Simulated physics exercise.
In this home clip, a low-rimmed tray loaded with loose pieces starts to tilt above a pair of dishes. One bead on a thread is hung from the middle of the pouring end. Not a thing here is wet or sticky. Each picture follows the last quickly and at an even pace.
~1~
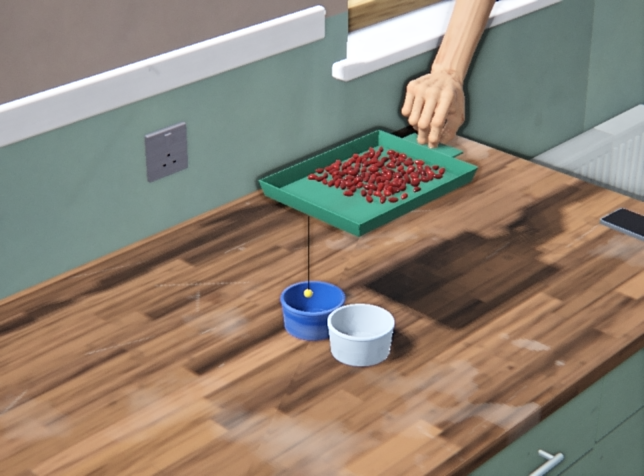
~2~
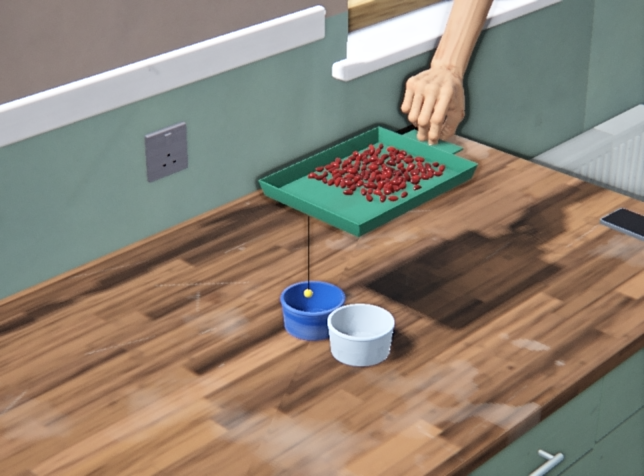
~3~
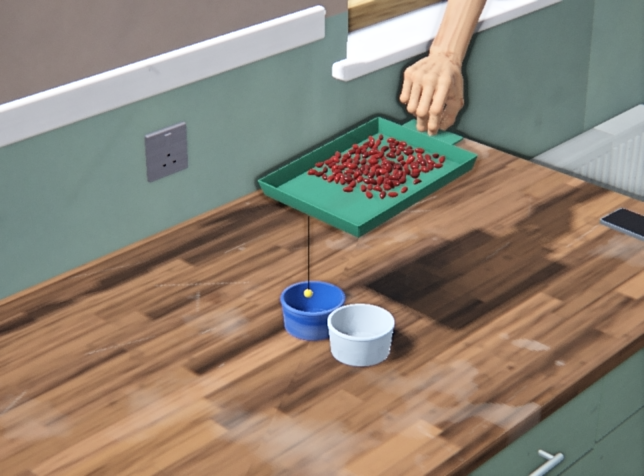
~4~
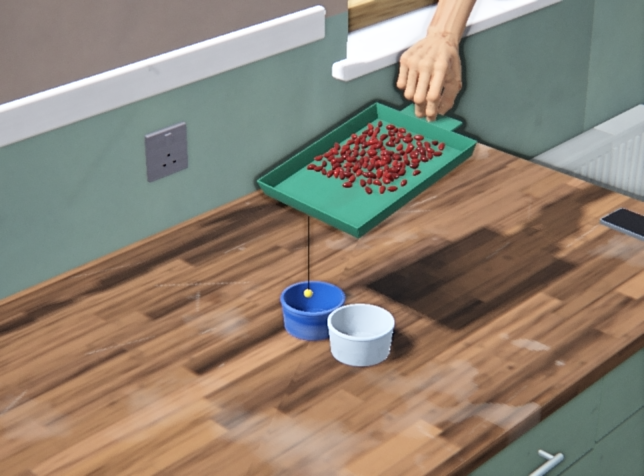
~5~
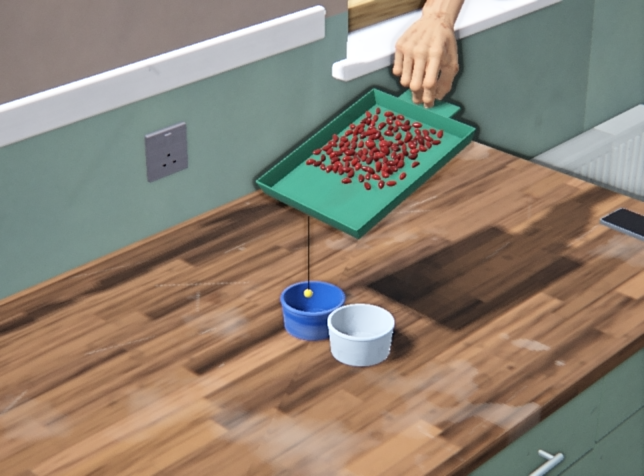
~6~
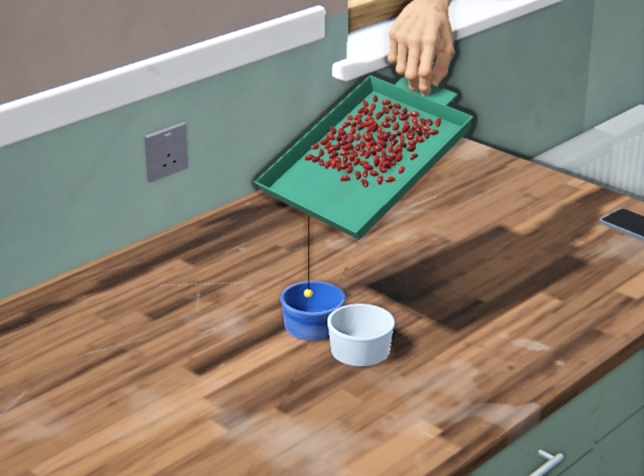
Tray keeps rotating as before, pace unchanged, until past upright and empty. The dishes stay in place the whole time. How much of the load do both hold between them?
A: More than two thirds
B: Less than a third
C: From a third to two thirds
Answer: B.
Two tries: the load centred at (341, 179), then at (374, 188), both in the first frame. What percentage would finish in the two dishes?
0 and 0 per cent.
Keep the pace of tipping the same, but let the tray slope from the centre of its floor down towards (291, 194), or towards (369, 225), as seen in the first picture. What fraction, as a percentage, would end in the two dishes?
Near 0 % and, after that, 80 %.
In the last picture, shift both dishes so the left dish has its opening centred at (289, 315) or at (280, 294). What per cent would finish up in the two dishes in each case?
You'd get 70 in a hundred the first time and 10 in a hundred the second.
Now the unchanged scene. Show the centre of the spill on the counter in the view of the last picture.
Roughly at (282, 368).
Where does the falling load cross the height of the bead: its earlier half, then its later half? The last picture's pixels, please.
The early half goes through (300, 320), the late half through (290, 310).
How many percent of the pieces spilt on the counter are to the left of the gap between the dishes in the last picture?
90 in a hundred, roughly.
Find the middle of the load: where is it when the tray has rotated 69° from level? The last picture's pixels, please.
Look around (316, 214) in the last picture.
Just after the last frame, tray tipped steeply; the larger part on the tray; roughly a quarter in the air.
A moment on, tray tipped past a quarter turn; about a tenth on the tray; just a few in the right dish; roughly half outside both; roughly a third in the air.
Further on, tray tipped past a quarter turn; just a few in the right dish; almost all outside both.
When it is over, tray tipped past a quarter turn; just a few in the right dish; not one in the left dish; almost all outside both.
